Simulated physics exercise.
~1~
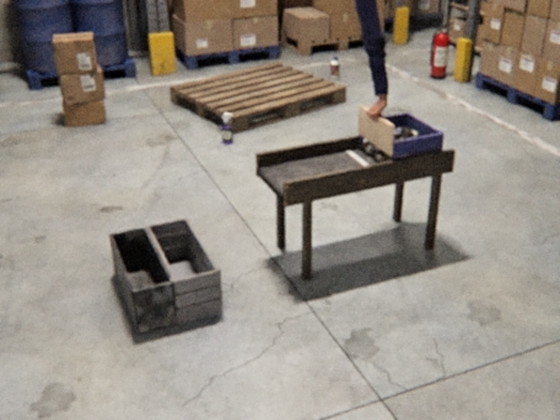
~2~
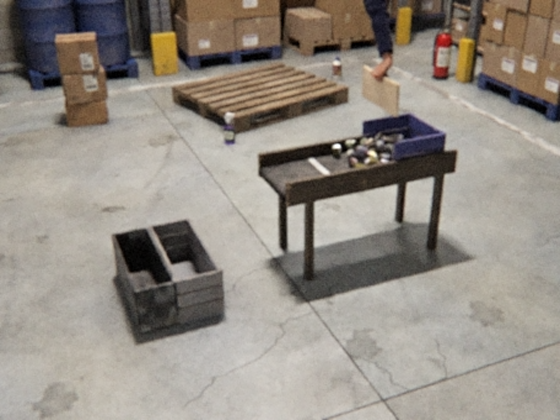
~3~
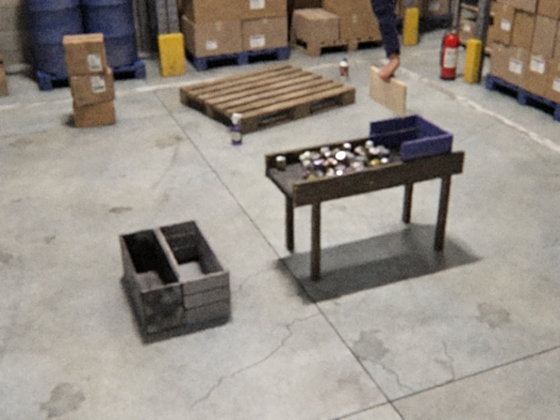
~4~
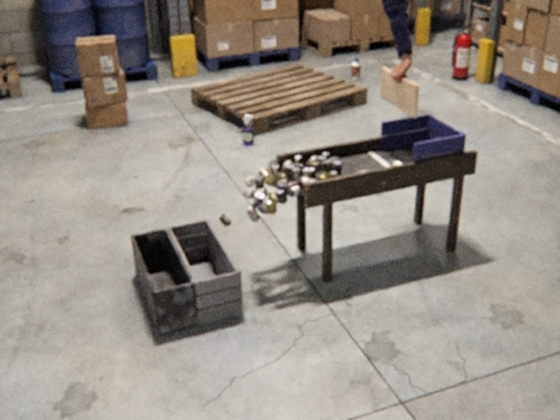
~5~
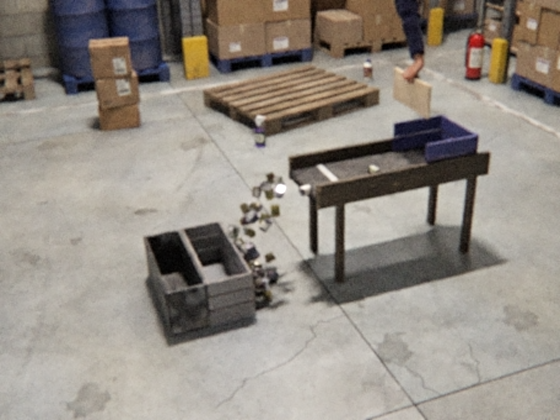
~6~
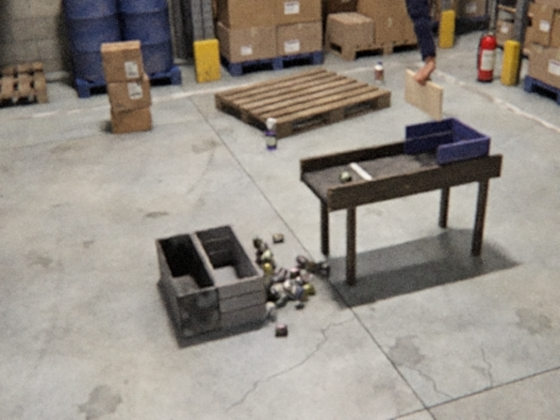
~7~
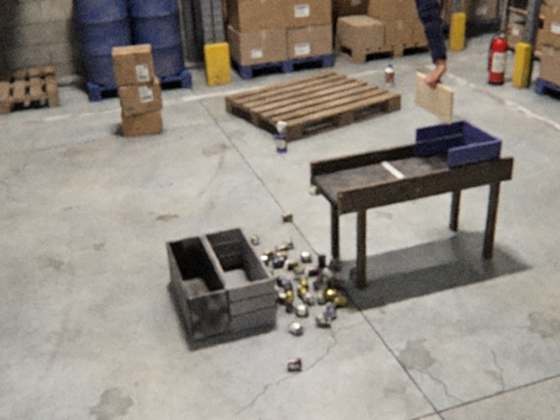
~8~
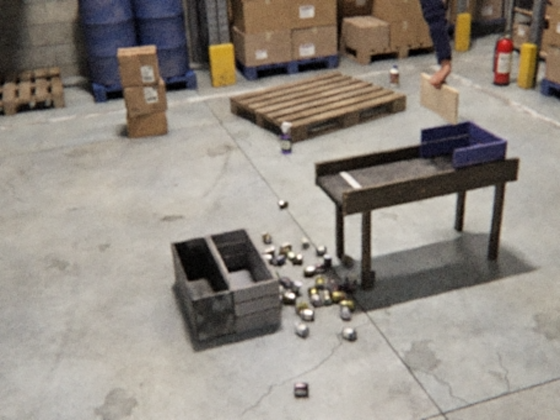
A heap of small cans spilled off the left end of a dark, table-like conveyor after a hand lifted a gate by the blue pen, and they tumbled to the concrete short of the two open tubs, ending scattered across the floor.
